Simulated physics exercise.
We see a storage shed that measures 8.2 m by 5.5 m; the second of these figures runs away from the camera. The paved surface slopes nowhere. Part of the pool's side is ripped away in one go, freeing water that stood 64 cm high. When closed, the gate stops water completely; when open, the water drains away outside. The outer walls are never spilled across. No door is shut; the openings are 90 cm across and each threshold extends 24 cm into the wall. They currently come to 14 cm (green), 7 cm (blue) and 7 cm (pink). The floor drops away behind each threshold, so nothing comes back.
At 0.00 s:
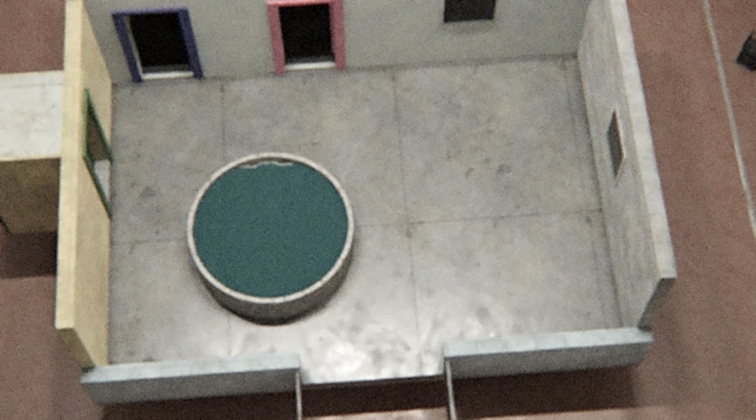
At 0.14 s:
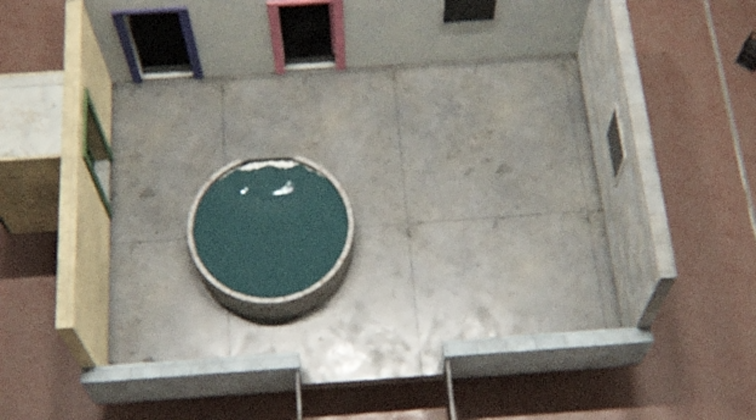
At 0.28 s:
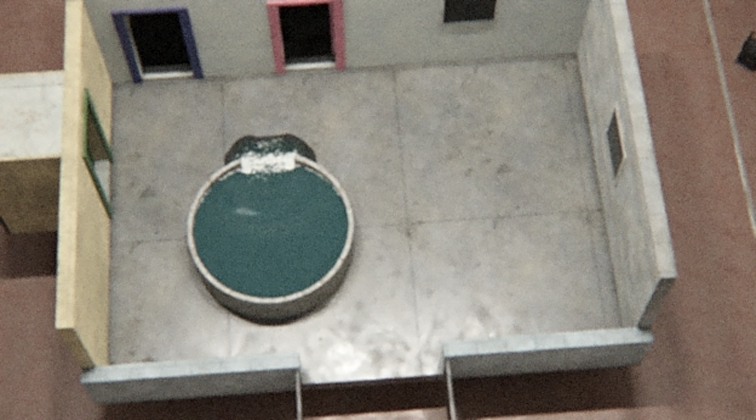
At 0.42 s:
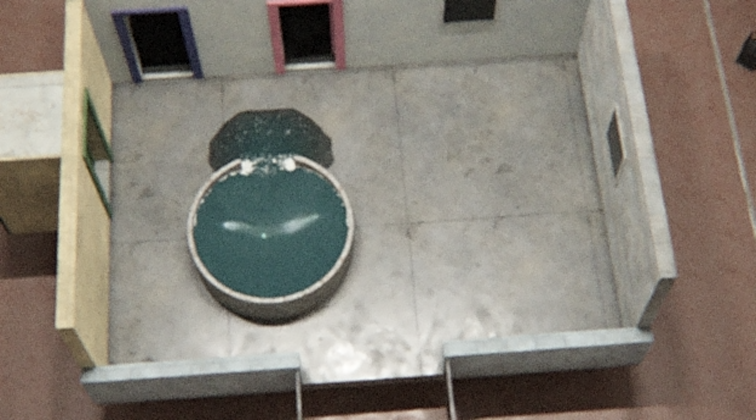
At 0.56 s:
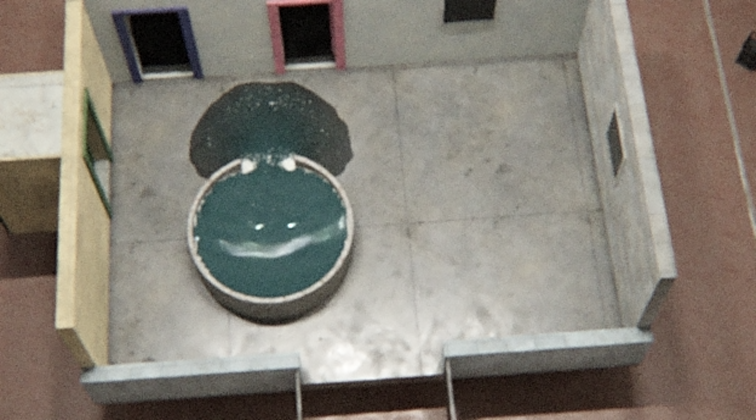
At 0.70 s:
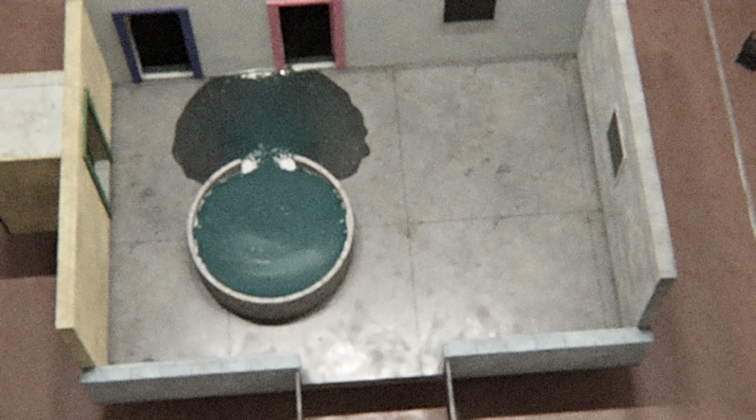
A round pool of dark teal water stands left of centre in a pale grey walled yard, seen from high above, with blue and pink doorways in the back wall and a green-edged opening at left. Water breaks through the pool's far rim and pours out, rippling the surface behind it. A dark puddle fans across the floor to the back wall near the pink doorway, while the camera stays still.
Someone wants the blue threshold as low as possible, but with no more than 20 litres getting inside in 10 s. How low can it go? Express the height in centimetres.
No lower than roughly 14.5 cm.
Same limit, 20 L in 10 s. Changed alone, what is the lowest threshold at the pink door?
The pink door needs around 24 cm.
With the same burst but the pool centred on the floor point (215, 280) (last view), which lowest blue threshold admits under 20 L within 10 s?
24 cm or thereabouts.
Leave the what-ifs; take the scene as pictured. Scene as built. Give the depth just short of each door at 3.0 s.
Green door 6 cm, blue door 13 cm, pink door 22 cm.
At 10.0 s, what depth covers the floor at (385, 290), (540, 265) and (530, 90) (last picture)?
Approx. 2 / 3 / 7 cm.
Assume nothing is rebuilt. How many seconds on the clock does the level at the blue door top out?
Near 2.0 s.
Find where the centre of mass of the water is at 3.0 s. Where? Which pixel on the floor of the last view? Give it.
I'd put it close to (268, 194).
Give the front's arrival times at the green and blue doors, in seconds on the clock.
Green 2.4 s, blue 1.0 s.
After 1.4 s water covers 20 % of the floor, deepest (33 cm) near (257, 77); 13 cm at the blue door, 1 litre in over its 7 cm threshold.
After 3.0 s water covers 30 % of the floor, deepest (28 cm) near (122, 86); 13 cm at the blue door, 39 litres in over its 7 cm threshold.
After 10.0 s water covers 90 % of the floor, deepest (12 cm) near (236, 88); 8 cm at the blue door, 126 litres in over its 7 cm threshold.
At the blue door as built, the water arrived by 1.1 s and peaked near 16 cm at 2.0 s.
Run again over the same 10 s with other heights there, 41 litres in over 12 cm, 11 litres over 16 cm. The limit of 20 litres is kept from about 14.5 cm up.
